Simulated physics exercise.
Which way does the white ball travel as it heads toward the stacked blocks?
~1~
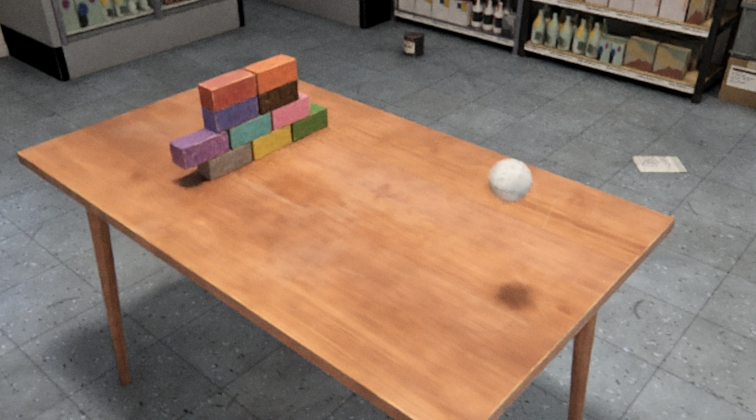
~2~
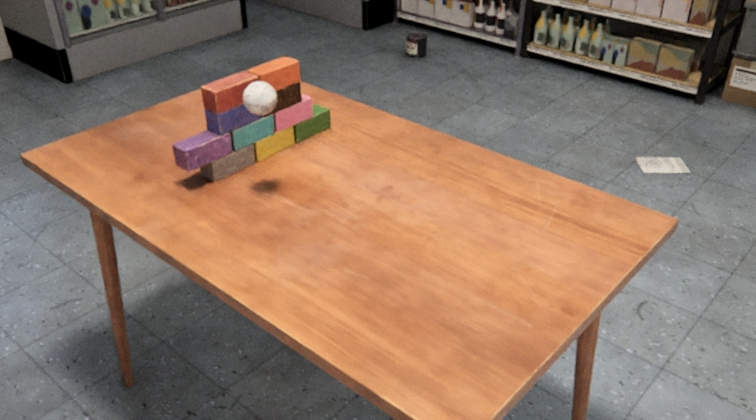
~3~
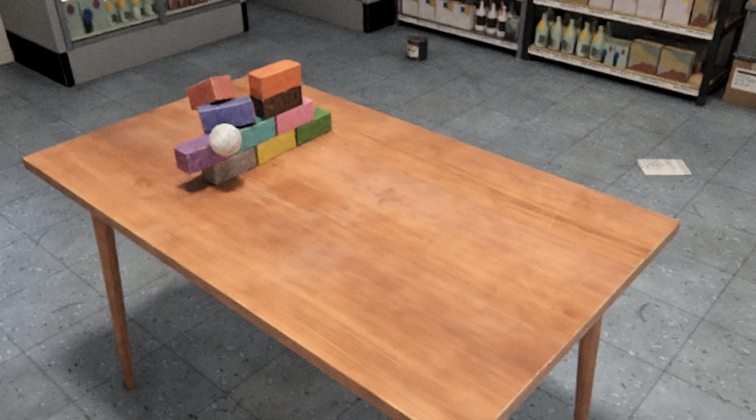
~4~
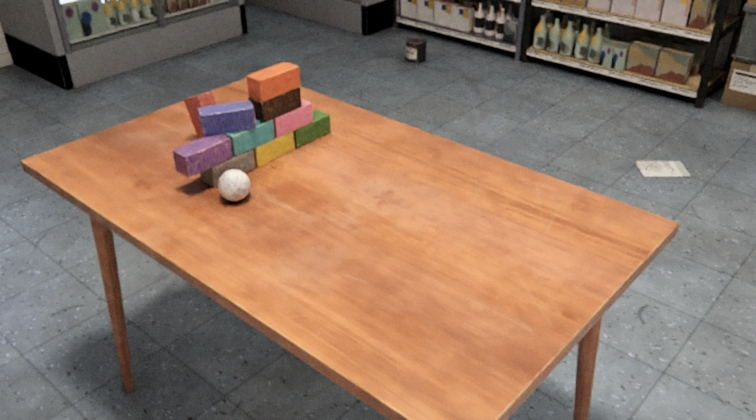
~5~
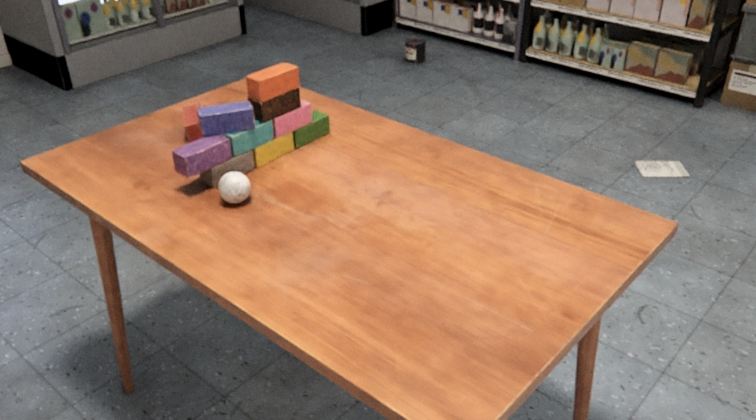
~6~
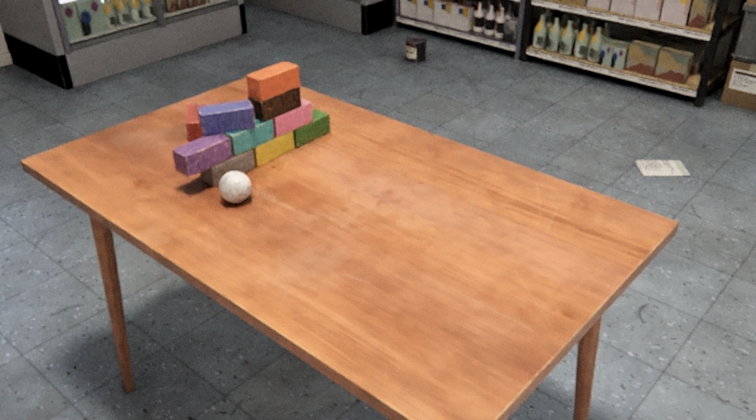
The white ball travels to the left, crossing above the table until it reaches the blocks.
